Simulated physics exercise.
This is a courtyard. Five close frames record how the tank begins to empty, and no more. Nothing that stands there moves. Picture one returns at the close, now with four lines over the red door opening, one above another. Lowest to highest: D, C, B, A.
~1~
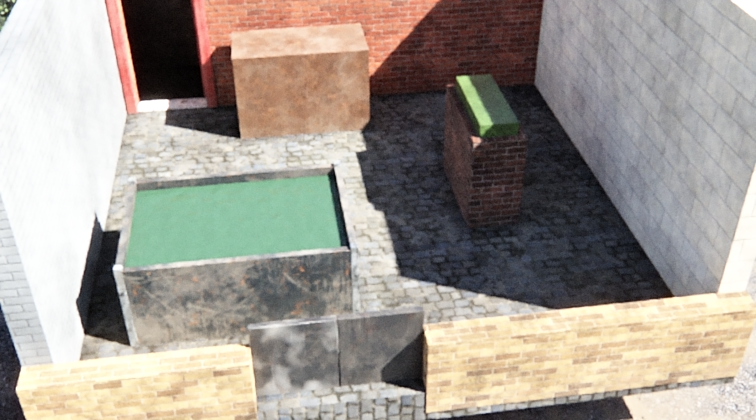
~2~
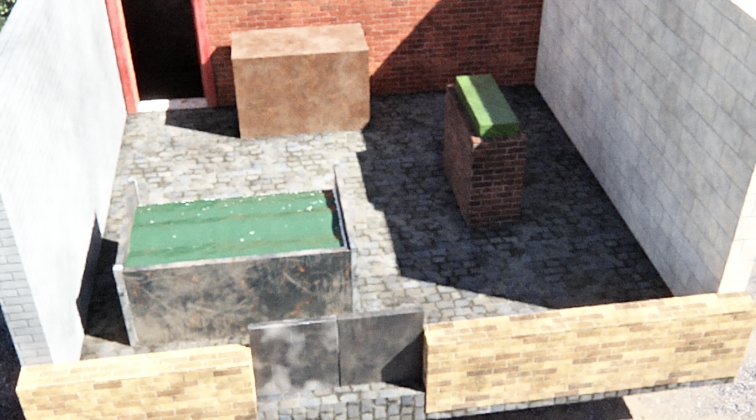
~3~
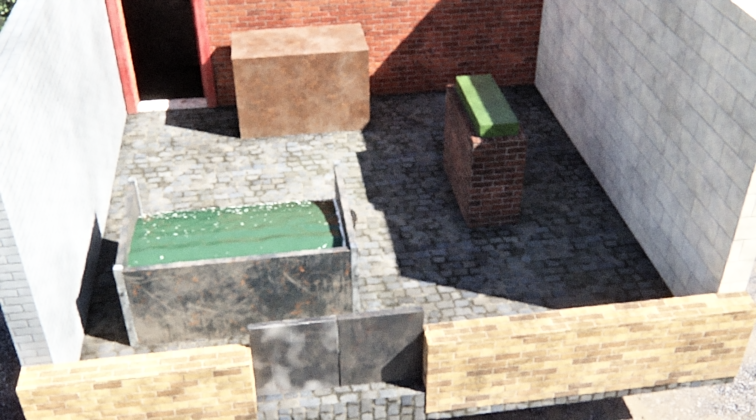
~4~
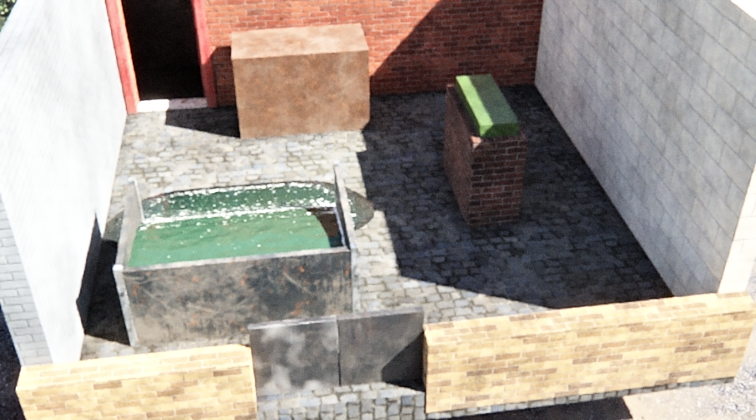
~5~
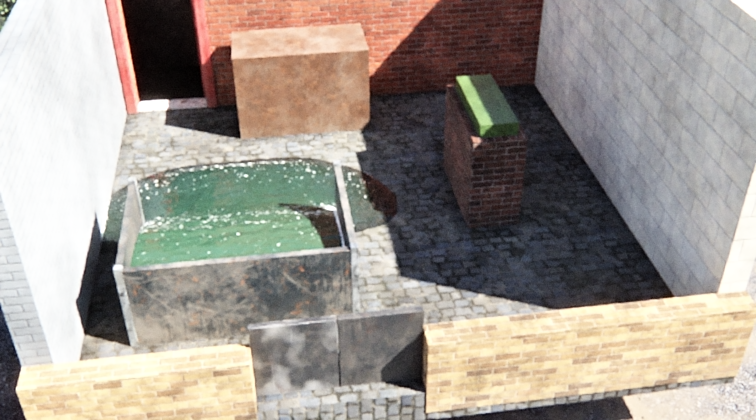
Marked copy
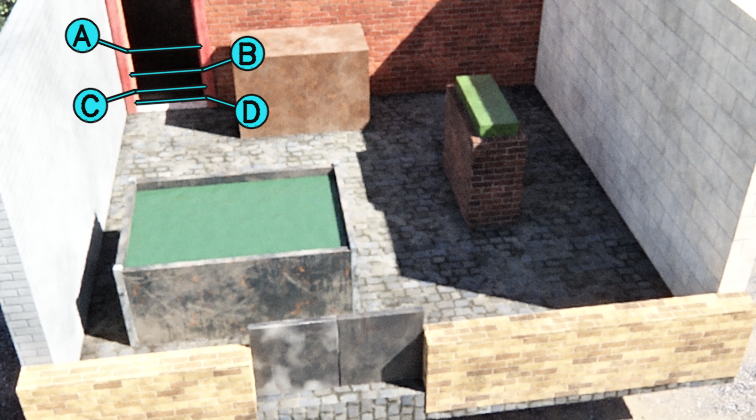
To begin with, green water lies still in a dark metal tank in a walled courtyard, near a shut gate and a red doorway. The tank's back side opens and the water drops, its surface flecked with white. Water then emerges behind the tank and spreads backward and sideways across the cobbles.
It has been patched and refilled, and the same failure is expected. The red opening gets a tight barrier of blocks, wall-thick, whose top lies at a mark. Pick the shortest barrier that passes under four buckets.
Mark B just does it.
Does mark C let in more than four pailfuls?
Yes, it does.
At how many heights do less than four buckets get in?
Two of the four.
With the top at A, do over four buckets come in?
No, that is safe.
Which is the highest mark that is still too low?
That is mark C.
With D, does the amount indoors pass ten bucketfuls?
Yes, clearly.
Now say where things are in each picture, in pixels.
The first frame shows water in the tank at rest, its middle at (238, 220); foot of the red doorway at (173, 109); shut gate at (337, 329).
In the second frame, water covers 2 % of the ground, its front hidden from here.
In the third frame, water covers 6 % of the ground, its front hidden from here.
In the fourth frame, water covers 11 % of the ground, its front hidden from here.
The fifth frame shows front seen at (163, 174), 18 % of the ground wet.
On the marked copy, A at (163, 48); B at (167, 72); C at (170, 89); D at (172, 100); from the bottom up D, C, B, A.
Choosing A, nothing gets over.
Choosing B, a splash gets over, under a bucket.
Choosing C, about 9 bucketfuls get in.
Choosing D, dozens of bucketfuls pour in.
